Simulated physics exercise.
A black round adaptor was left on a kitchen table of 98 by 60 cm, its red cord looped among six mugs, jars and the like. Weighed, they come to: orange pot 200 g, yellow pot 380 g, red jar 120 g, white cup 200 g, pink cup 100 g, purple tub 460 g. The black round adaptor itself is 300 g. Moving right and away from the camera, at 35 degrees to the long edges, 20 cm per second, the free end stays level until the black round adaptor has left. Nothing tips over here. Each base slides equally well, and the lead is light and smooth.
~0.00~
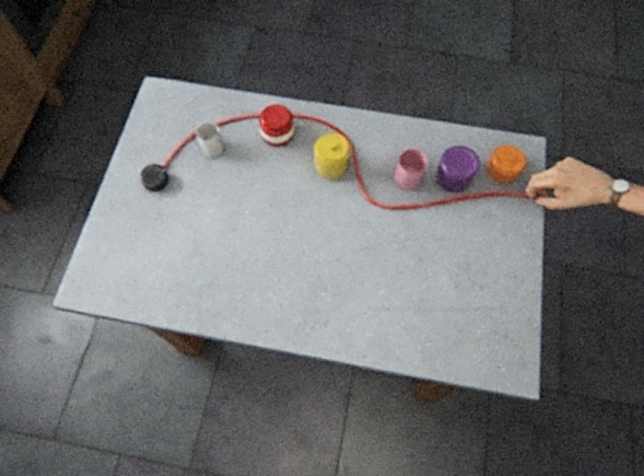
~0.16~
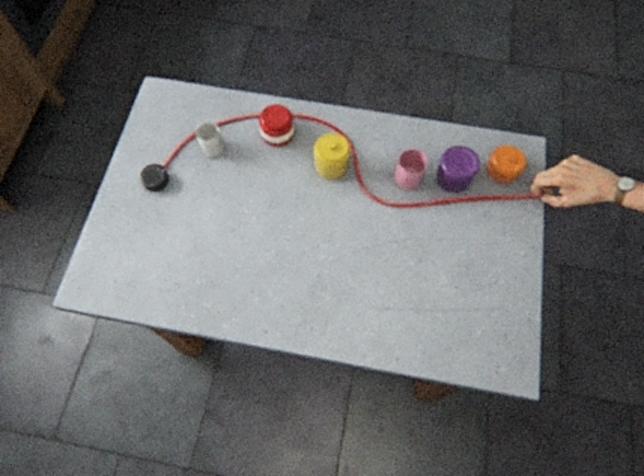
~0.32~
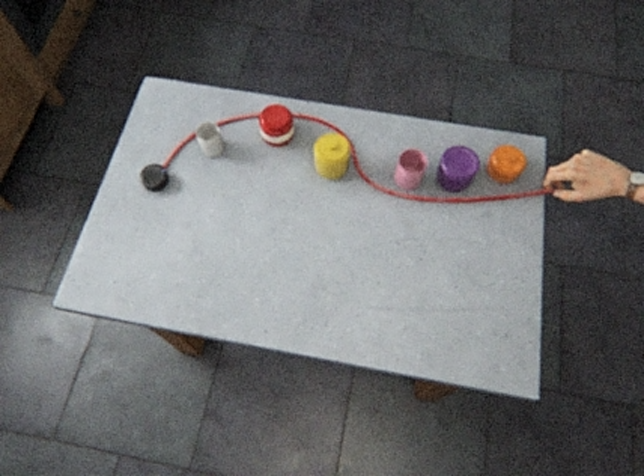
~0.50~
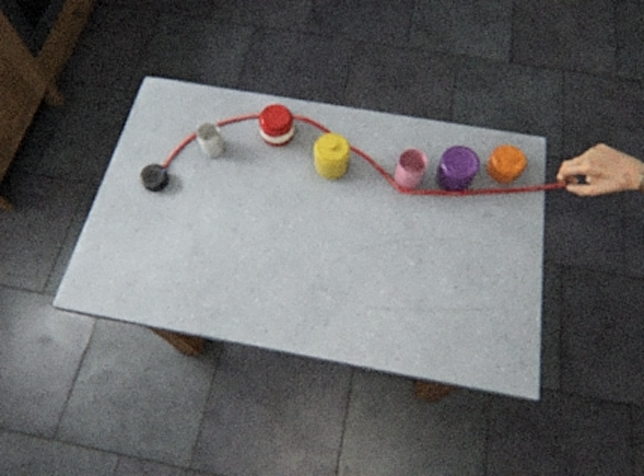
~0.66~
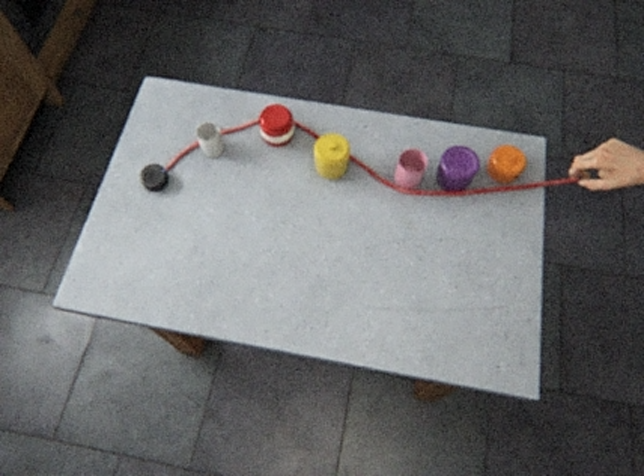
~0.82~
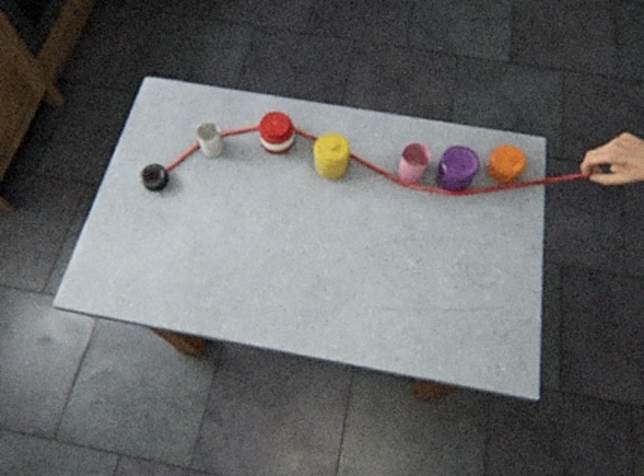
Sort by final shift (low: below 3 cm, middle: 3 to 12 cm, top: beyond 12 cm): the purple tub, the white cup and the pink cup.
Result: Purple tub hardly moves, white cup slides into the middle band, pink cup shifts a middling way.
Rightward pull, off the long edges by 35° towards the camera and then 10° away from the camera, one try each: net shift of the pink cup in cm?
It would shift around 3 cm the first time and around 6 cm the second time.
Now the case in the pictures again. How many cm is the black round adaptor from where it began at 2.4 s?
About 26 cm.
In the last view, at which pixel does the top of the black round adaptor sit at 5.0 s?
It should be close to (489, 189) in the last picture.
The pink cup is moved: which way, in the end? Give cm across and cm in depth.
It ends about 3 cm rightward and about 5 cm back from the camera.
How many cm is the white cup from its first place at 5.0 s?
At that time it is some 8 cm from where it started.
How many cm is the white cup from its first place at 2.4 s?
I'd put it at close to 8 cm.
By 2.4 s the black round adaptor has slid 25 cm, and the shifts are, red jar 9 cm, white cup 8 cm, pink cup 3 cm.
By 3.7 s the black round adaptor has slid 50 cm, and the shifts are, red jar 10 cm, white cup 8 cm, pink cup 3 cm, yellow pot 1 cm.
By 5.0 s the black round adaptor has slid 74 cm, and the shifts are, red jar 10 cm, white cup 8 cm, pink cup 6 cm, yellow pot 1 cm, purple tub 1 cm.
By 6.1 s the black round adaptor is off the top, and the shifts are, red jar 10 cm, white cup 8 cm at (230, 155), pink cup 6 cm at (431, 144), yellow pot 1 cm, purple tub 1 cm at (465, 157).
